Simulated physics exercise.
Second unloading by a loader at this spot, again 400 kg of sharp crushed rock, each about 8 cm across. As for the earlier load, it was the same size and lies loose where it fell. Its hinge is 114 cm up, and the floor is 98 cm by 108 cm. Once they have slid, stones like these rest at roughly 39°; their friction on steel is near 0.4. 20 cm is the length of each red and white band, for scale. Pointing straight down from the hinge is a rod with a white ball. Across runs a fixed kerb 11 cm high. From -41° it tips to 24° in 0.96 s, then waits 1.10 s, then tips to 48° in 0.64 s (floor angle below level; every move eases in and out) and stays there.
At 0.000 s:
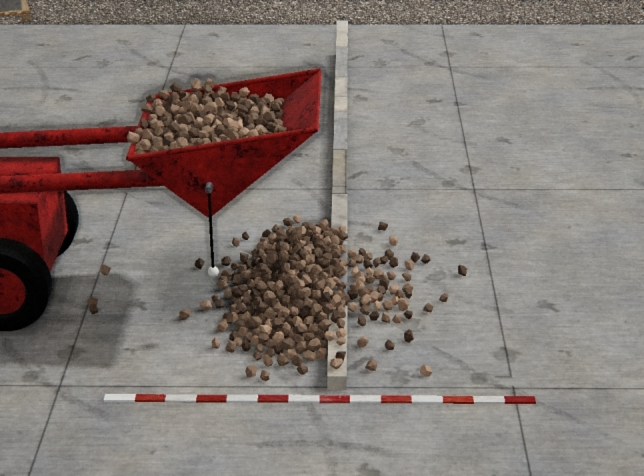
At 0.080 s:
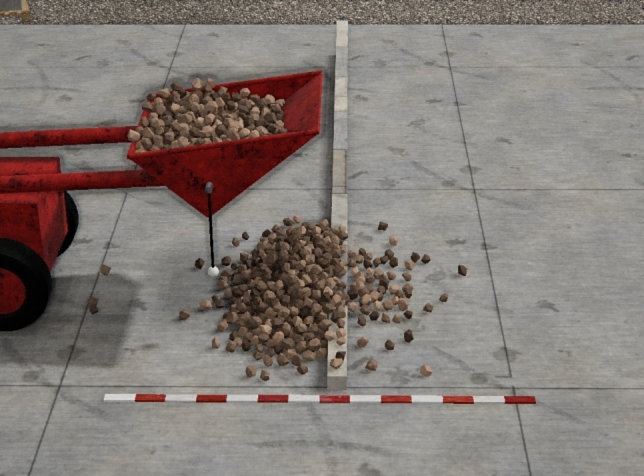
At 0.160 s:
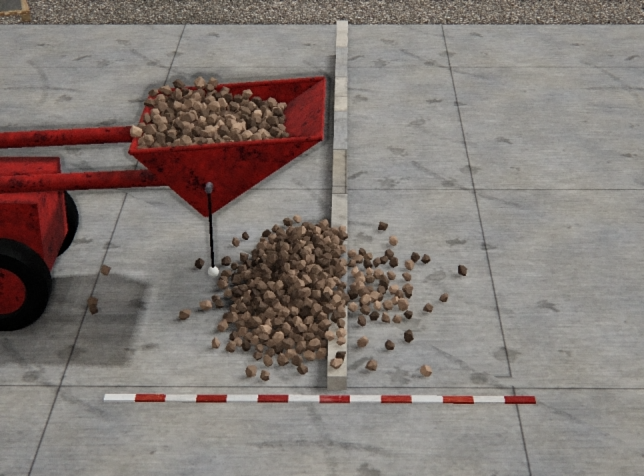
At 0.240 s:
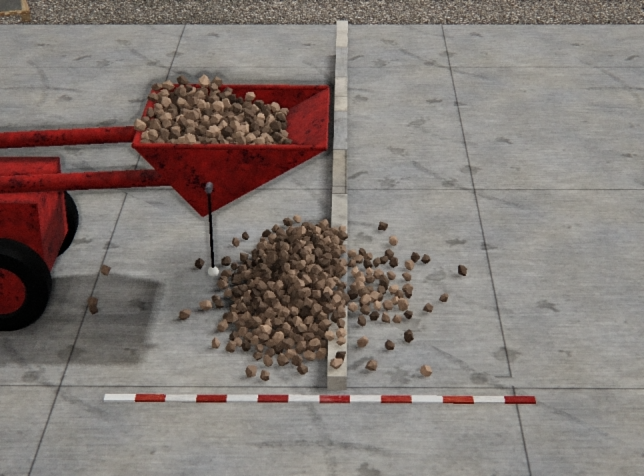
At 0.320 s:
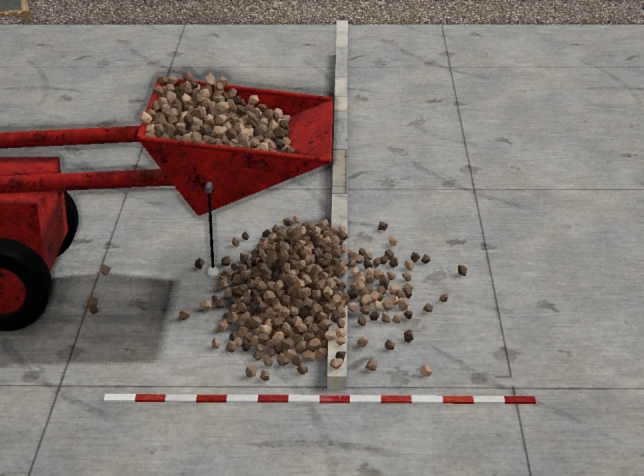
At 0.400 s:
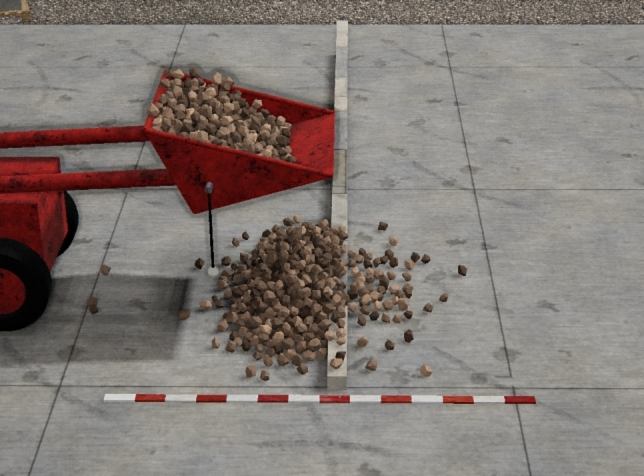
A red loader's bucket full of brownish stones tilted gradually forward, its right edge lowering and its back rising while the stones stayed heaped inside, above a loose pile lying still against a low kerb.
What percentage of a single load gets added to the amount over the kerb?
59 %.
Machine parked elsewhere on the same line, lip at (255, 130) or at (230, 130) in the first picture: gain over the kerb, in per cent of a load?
Case one about 15 %, case two about 0 %.
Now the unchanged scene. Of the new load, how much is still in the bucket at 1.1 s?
Still inside: Some 100 %.
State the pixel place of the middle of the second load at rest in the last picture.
I'd put their centre close to (358, 274).
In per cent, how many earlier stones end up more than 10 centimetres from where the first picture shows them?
Estimate: 0 %, roughly.
After 0.7 s the floor is at 14°; in per cent of one load, 100 in the bucket, 90 on this side of the kerb, 10 over the kerb; the foremost stones are at (427, 287).
After 1.1 s the floor is at 24°; in per cent of one load, 99 in the bucket, 91 on this side of the kerb, 10 over the kerb; the foremost stones are at (427, 287).
After 3.2 s the floor is at 48°; in per cent of one load, 7 in the bucket, 124 on this side of the kerb, 69 over the kerb; the foremost stones are at (470, 273).
After 5.8 s the floor is at 48°; in per cent of one load, 6 in the bucket, 125 on this side of the kerb, 69 over the kerb; the foremost stones are at (470, 273). Net gain over the kerb, 59.
